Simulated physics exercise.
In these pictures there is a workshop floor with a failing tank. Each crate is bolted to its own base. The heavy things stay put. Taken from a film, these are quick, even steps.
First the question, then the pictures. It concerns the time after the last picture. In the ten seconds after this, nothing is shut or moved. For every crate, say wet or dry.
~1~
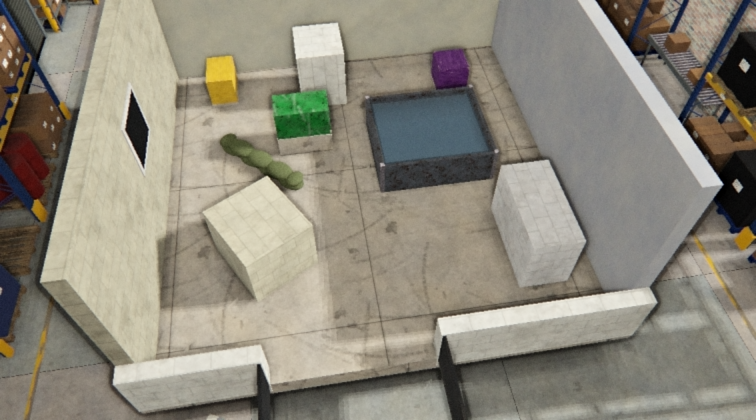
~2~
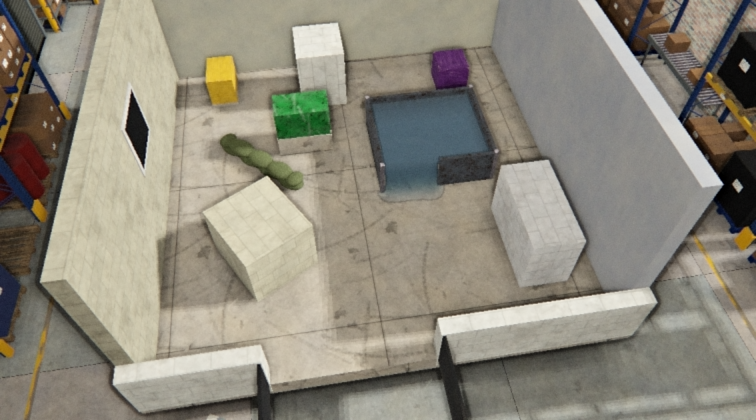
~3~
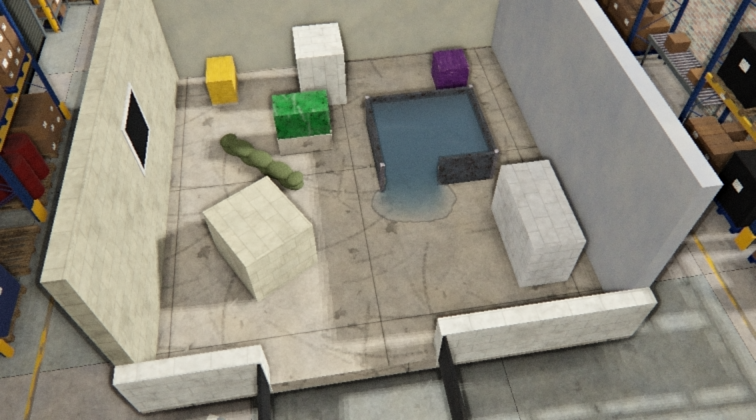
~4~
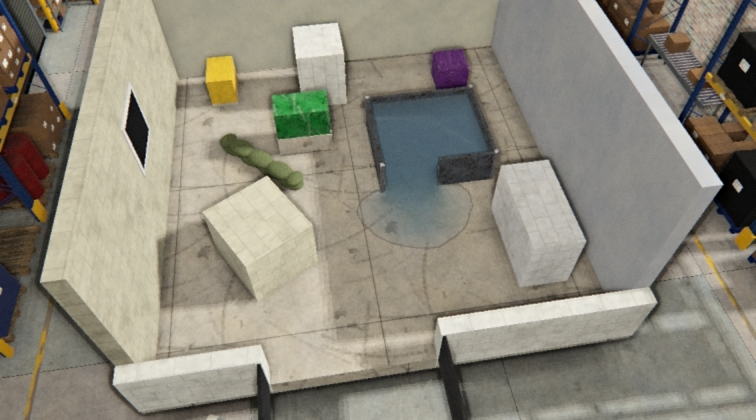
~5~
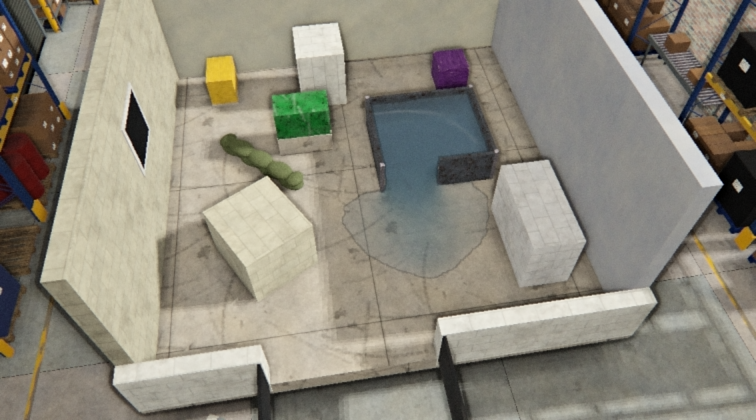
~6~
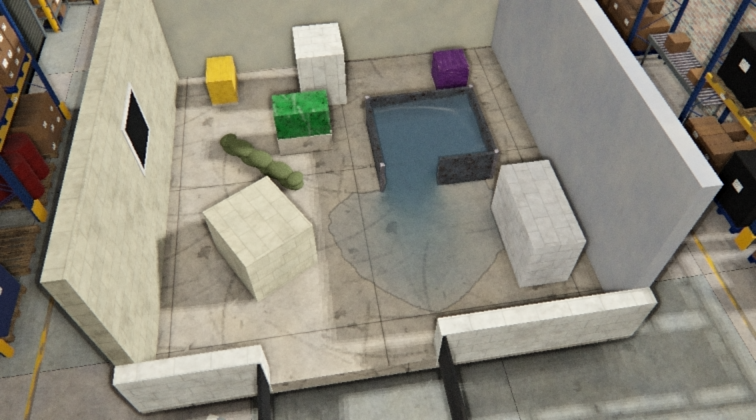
Outcome: The green crate sits high enough. The purple crate sits high enough. The yellow crate sits high enough.
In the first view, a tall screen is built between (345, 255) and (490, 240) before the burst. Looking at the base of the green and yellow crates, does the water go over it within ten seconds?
Green: Stays clear; yellow: Is reached.
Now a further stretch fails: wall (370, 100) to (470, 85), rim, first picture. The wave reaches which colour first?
First: The one in purple.
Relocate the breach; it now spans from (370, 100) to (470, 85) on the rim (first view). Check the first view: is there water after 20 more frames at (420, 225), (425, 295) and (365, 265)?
In the order given, the spots are not soaked, not soaked and not soaked.
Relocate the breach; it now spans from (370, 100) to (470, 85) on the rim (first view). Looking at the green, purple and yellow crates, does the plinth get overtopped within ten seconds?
As I see it, the green crate avoids the flood, the purple crate is overtopped and the yellow crate is overtopped.
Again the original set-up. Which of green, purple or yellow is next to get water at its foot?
It's the green one.
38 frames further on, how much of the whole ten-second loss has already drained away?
Around 75 percent.
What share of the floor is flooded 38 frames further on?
Near 50 in a hundred.
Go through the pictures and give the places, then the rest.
The first picture shows still water in the open tank at (429, 128).
In the second picture, water pours out at (411, 180) and has run to (440, 188).
In the third picture, water pours out at (411, 180) and has run to (440, 214).
In the fourth picture, the front is at (440, 241), out from the gap at (411, 181).
In the fifth picture, the front is at (425, 273), out from the gap at (411, 181).
In the sixth picture, water pours out at (411, 180) and has run to (429, 304).
A moment on, water covers 25 % of the floor; the green crate not reached, the purple crate not reached, the yellow crate not reached.
Next, water covers 30 % of the floor; the green crate not reached, the purple crate not reached, the yellow crate not reached.
Then, water covers 35 % of the floor; the green crate not reached, the purple crate not reached, the yellow crate not reached.
Later, water covers 50 % of the floor; the green crate water round its plinth, the purple crate water round its plinth, the yellow crate not reached.
In the end, water covers 65 % of the floor; the green crate stayed above the water, the purple crate stayed above the water, the yellow crate stayed above the water.
